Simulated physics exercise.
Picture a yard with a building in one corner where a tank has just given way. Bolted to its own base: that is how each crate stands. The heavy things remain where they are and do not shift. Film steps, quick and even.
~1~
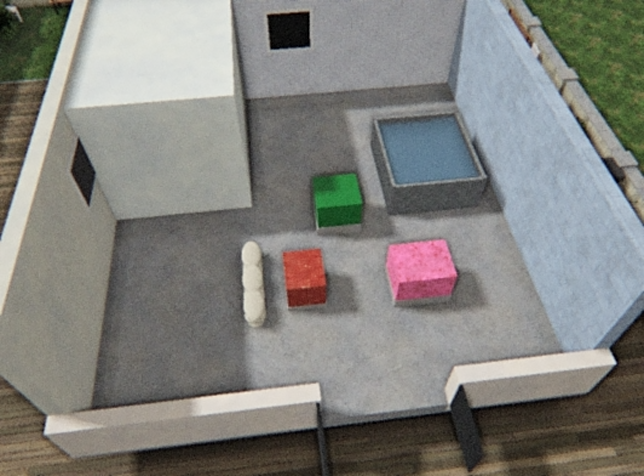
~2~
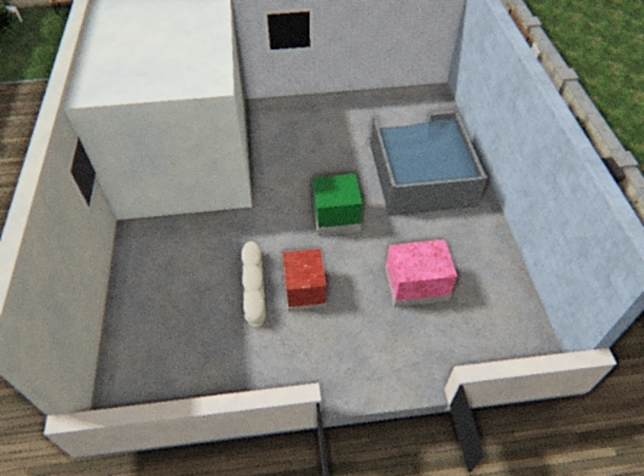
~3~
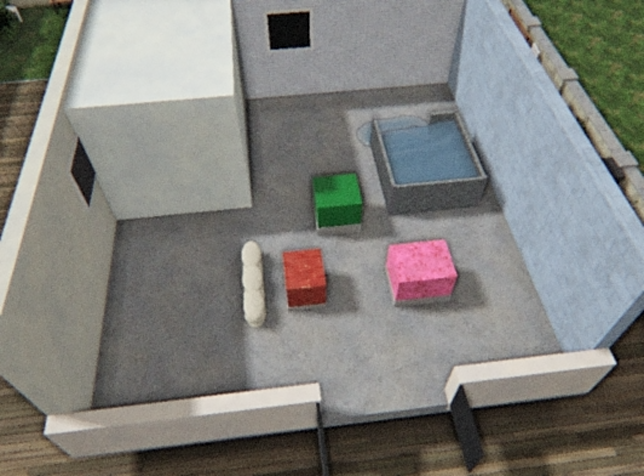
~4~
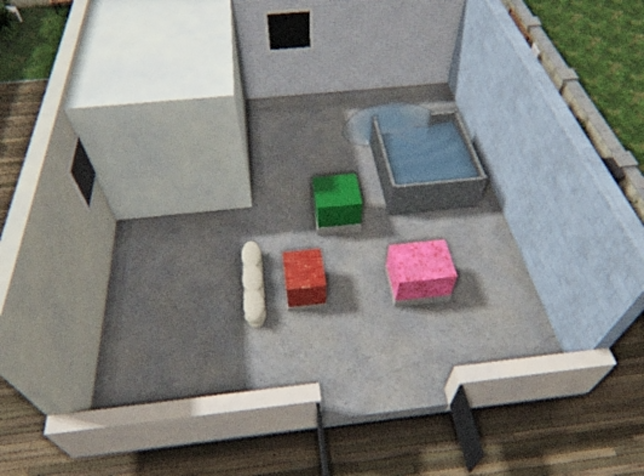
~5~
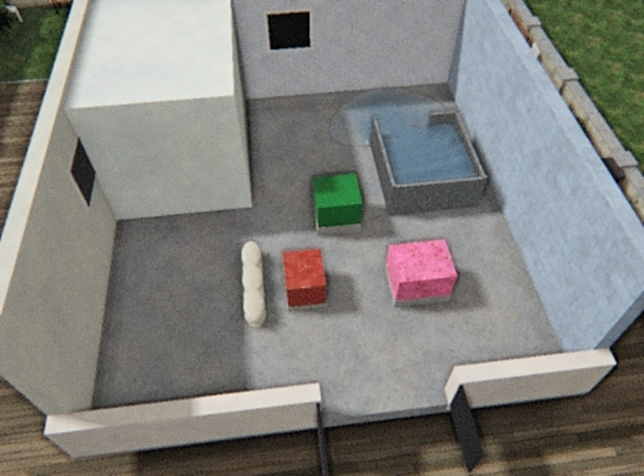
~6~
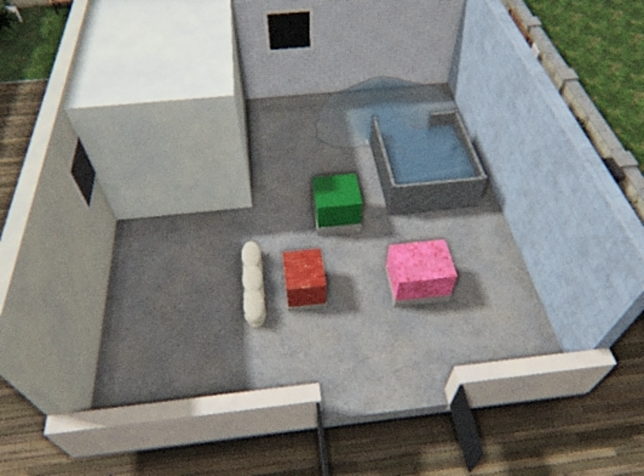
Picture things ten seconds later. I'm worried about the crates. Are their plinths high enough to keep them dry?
In the end the pink crate will avoid the water; the green crate will avoid the water; the red crate will meet the water.
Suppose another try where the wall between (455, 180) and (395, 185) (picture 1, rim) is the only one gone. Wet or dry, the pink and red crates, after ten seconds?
The pink crate is flooded and the red crate is flooded.
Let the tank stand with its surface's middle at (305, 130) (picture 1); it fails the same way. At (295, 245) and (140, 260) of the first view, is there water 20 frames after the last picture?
Note: Point one reached by the flow; point two missed by the flow.
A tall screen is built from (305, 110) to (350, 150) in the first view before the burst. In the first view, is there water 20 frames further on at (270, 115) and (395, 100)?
In order, I'd call them inundated and inundated.
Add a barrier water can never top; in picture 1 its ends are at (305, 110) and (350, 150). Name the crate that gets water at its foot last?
I'd go with the crate marked pink.
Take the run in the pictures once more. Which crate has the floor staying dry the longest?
Easy - the crate marked pink.
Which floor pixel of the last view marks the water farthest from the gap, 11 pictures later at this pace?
Roughly (253, 99).
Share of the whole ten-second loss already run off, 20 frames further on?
Something close to 0 percent by that point.
A moment on, water covers 15 % of the floor; the pink crate not reached, the green crate not reached, the red crate not reached.
Next, water covers 20 % of the floor; the pink crate not reached, the green crate not reached, the red crate not reached.
Then, water covers 35 % of the floor; the pink crate not reached, the green crate water round its plinth, the red crate not reached.
Later, water covers 60 % of the floor; the pink crate water round its plinth, the green crate water round its plinth, the red crate water round its plinth.
In the end, water covers 80 % of the floor; the pink crate stayed above the water, the green crate stayed above the water, the red crate was topped.
